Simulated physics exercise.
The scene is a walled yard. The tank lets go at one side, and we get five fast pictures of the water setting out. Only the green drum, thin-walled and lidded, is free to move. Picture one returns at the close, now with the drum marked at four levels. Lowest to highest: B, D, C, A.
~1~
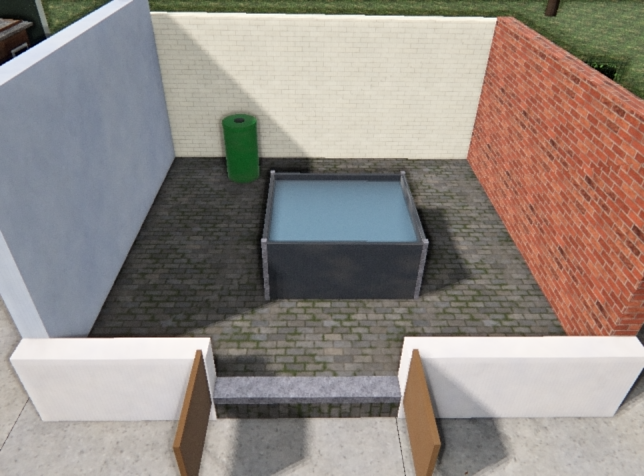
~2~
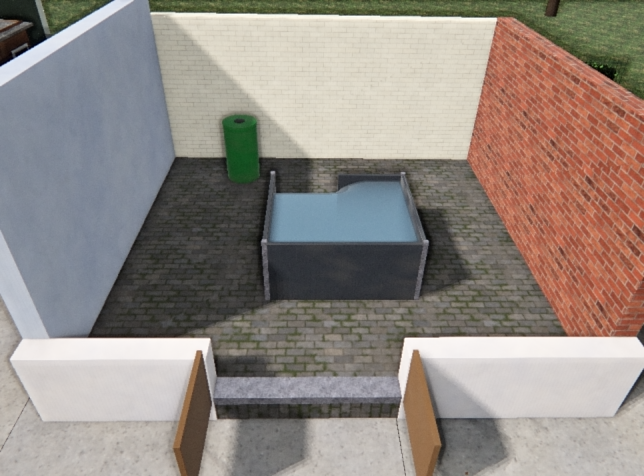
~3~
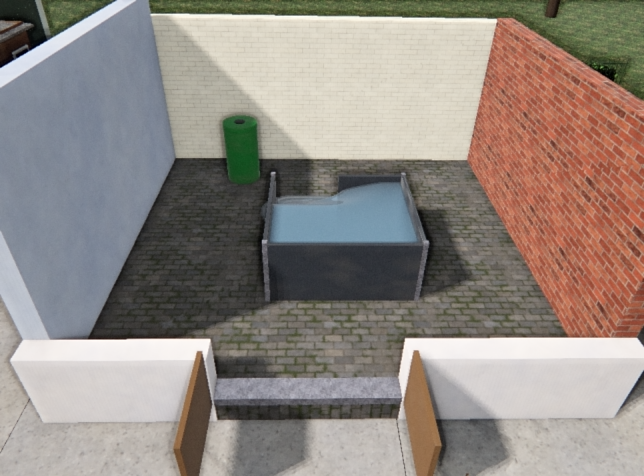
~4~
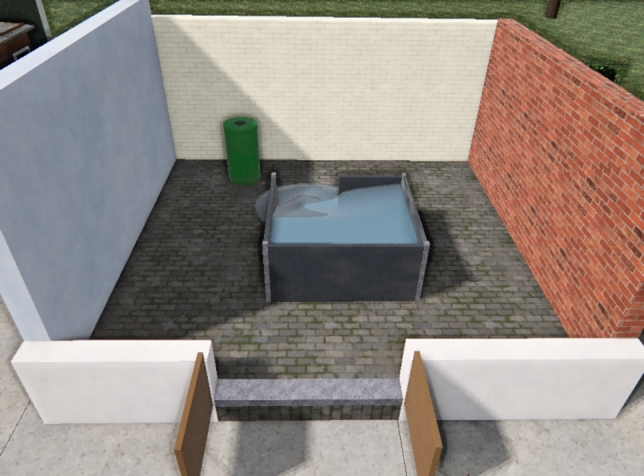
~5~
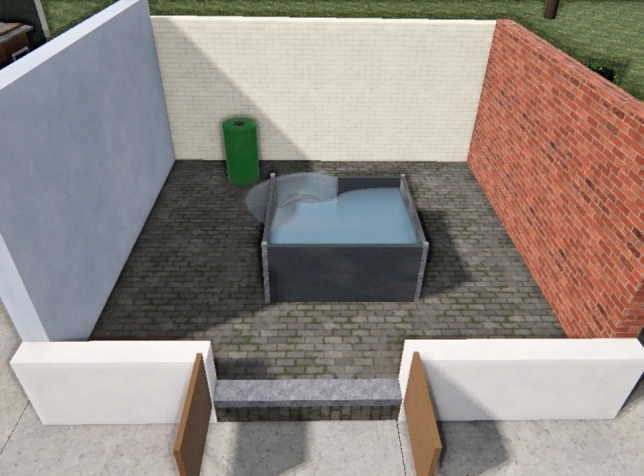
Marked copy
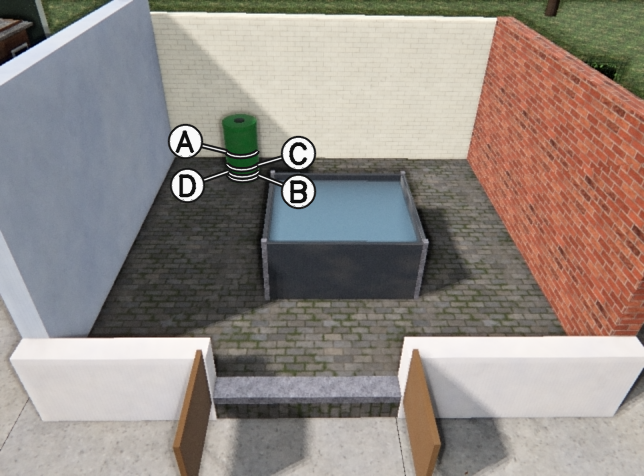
Water fills a dark grey, square tank in a paved, walled yard, seen from high above the front. A green drum stands behind it to the left, with a pale blue wall left, cream brick behind, red brick right, and brown gates open at the low white front wall. The water sinks at the tank's back and spreads over the paving behind and left, while the drum and camera stay still.
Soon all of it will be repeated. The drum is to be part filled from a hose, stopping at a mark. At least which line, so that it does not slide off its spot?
Use level A.
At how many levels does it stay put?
One of them.
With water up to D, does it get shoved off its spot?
Yes, it does.
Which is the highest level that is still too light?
It is C.
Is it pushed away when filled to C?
Yes, it does.
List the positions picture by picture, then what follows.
The first frame shows lid of the green drum at (239, 121); tank full, its middle at (341, 210); open gate at (308, 341).
In the second frame, water covers 2 % of the ground, mostly out of sight from here.
In the third frame, water covers 4 % of the ground, mostly out of sight from here.
In the fourth frame, 6 % of the ground wet, in view closest to the drum at (266, 195).
The fifth frame shows lid of the green drum at (239, 124); 10 % of the ground wet, in view closest to the drum at (267, 183).
On the marked copy, A at (240, 156); B at (242, 180); C at (241, 169); D at (242, 176); from the bottom up B, D, C, A.
With A, it does not move.
With B, it is pushed about 7 times its own width away.
With C, it is pushed about its own width away.
With D, it is pushed about 5 times its own width away.
